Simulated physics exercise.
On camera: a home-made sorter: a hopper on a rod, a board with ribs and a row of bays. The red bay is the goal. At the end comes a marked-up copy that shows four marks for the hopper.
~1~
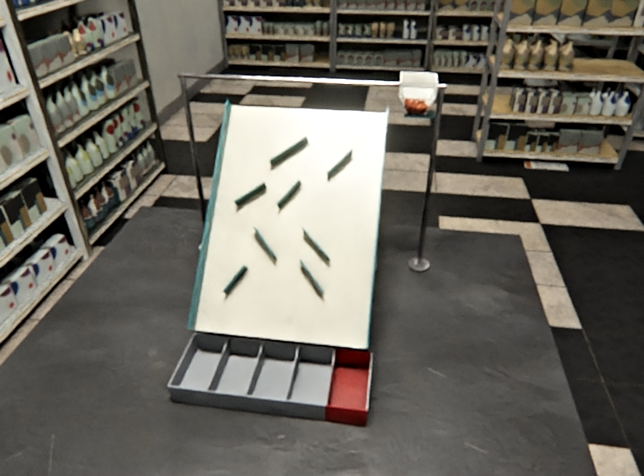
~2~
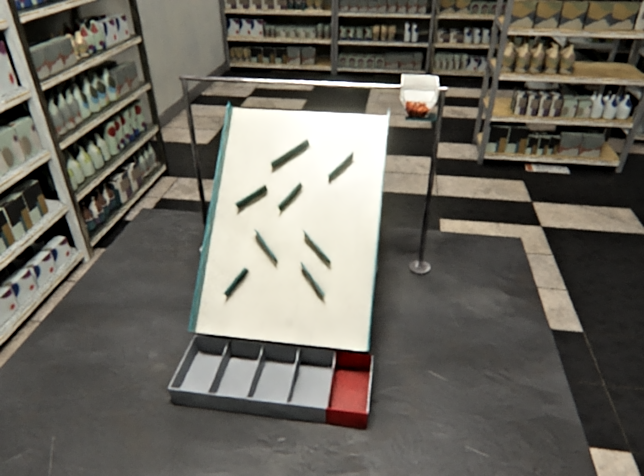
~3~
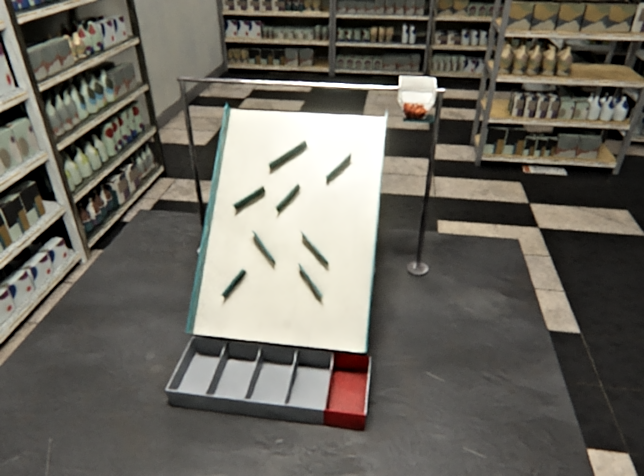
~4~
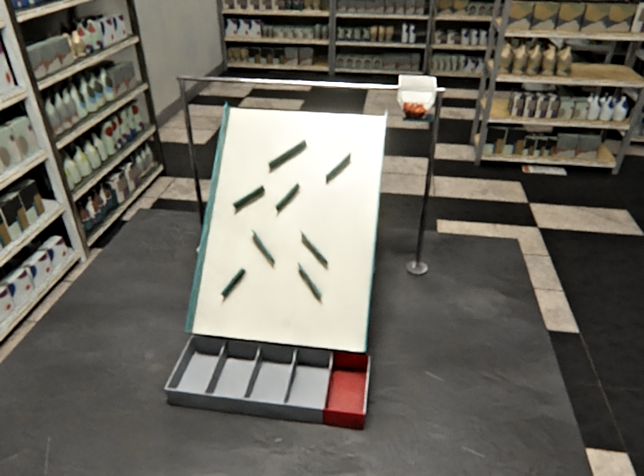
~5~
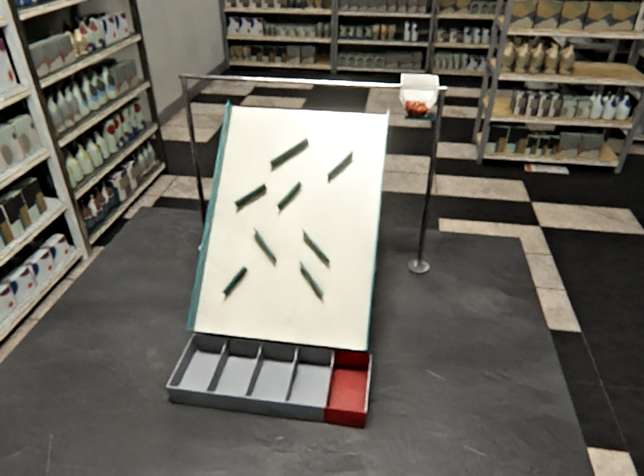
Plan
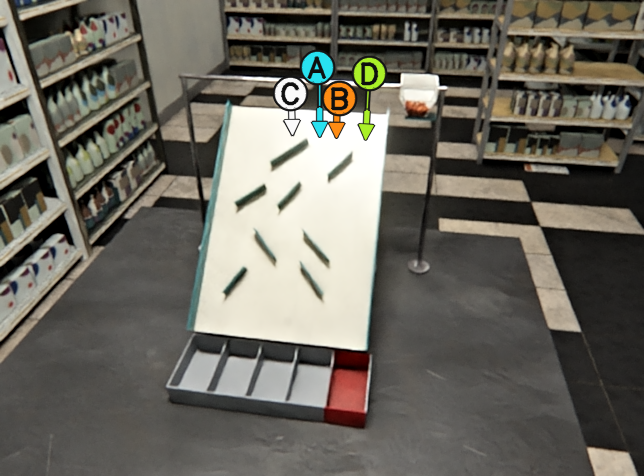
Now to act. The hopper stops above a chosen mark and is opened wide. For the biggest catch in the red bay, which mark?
D works best here.
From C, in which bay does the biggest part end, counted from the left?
The first from the left.
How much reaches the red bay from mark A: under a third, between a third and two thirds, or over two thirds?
Between a third and two thirds.
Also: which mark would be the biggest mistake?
C it is.
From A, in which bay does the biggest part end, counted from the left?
It is the fifth one.
On the marked copy, mark A meets the board at (319, 131); mark B meets the board at (336, 132); mark C meets the board at (292, 129); mark D meets the board at (365, 134).
For mark A, about half in the red bay, about half in other bays.
For mark B, about a third in the red bay, about half in other bays, a stray few outside the box.
For mark C, none in the red bay, most in other bays, about a quarter held on the board.
For mark D, most in the red bay, about a quarter in other bays.
